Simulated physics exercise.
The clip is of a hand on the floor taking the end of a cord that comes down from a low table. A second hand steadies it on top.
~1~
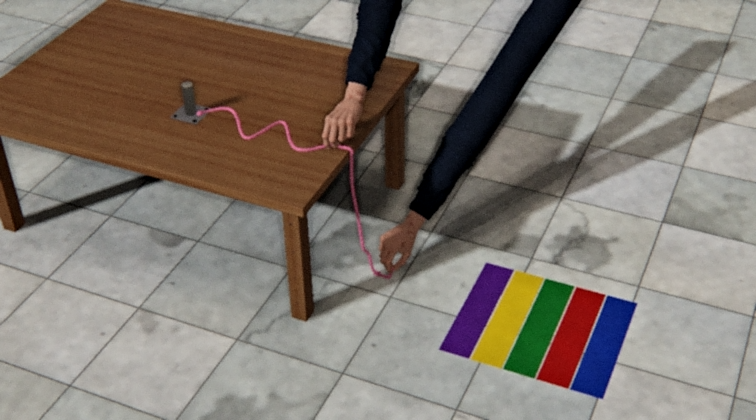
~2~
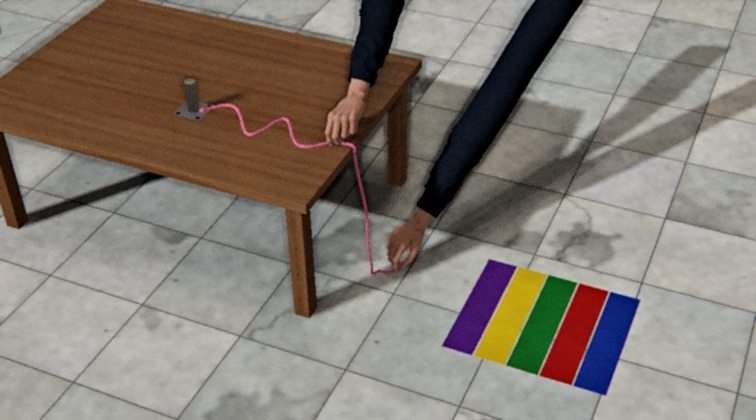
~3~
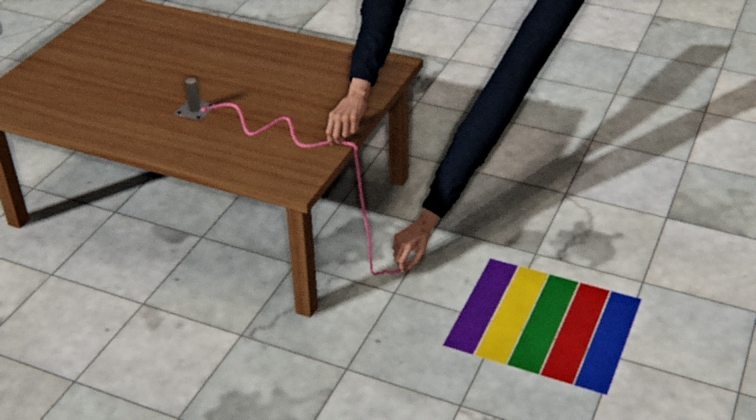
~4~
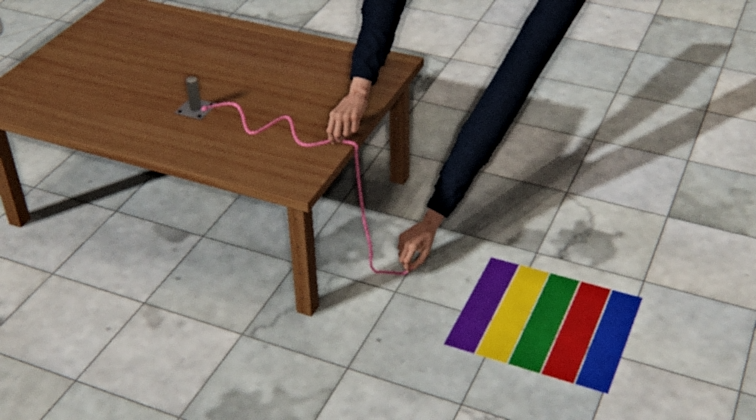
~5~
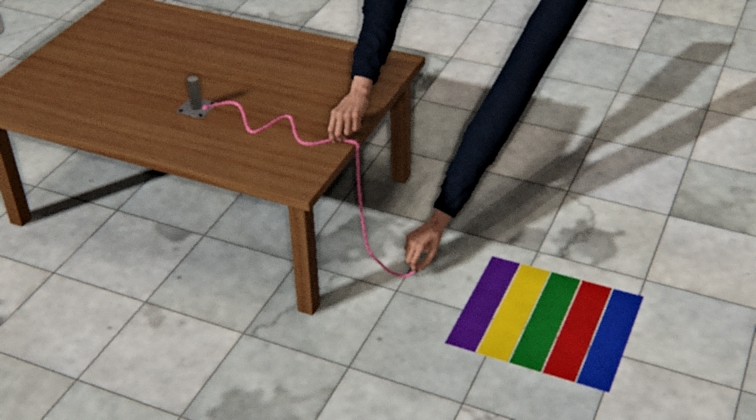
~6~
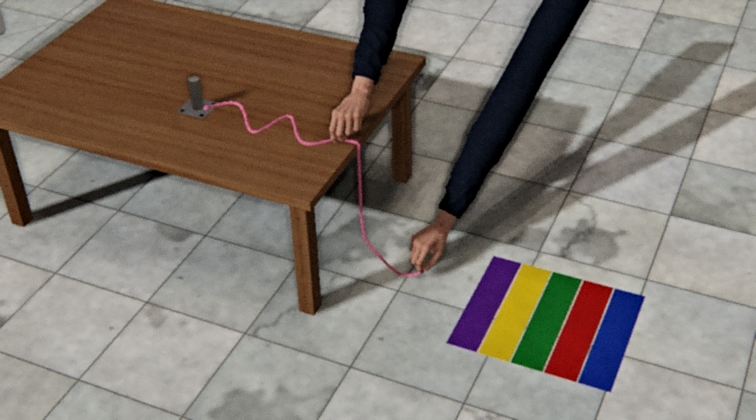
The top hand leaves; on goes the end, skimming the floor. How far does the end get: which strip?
Over red.
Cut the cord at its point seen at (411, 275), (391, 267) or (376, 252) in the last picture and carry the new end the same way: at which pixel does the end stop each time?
Try by try, around (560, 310), (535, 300) and (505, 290).
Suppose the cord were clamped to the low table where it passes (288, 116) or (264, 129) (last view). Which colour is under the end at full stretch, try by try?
Try by try: Yellow; green.
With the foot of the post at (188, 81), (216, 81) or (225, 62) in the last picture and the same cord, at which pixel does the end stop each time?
Near (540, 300), (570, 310) and (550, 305).
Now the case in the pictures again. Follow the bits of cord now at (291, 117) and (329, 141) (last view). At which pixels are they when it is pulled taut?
About (327, 139), and the other about (391, 176).
Soon after, end near (521, 297); over yellow.
Then, end near (560, 307); over green.
At full stretch, end near (583, 314); over red. The end stops over the red strip.
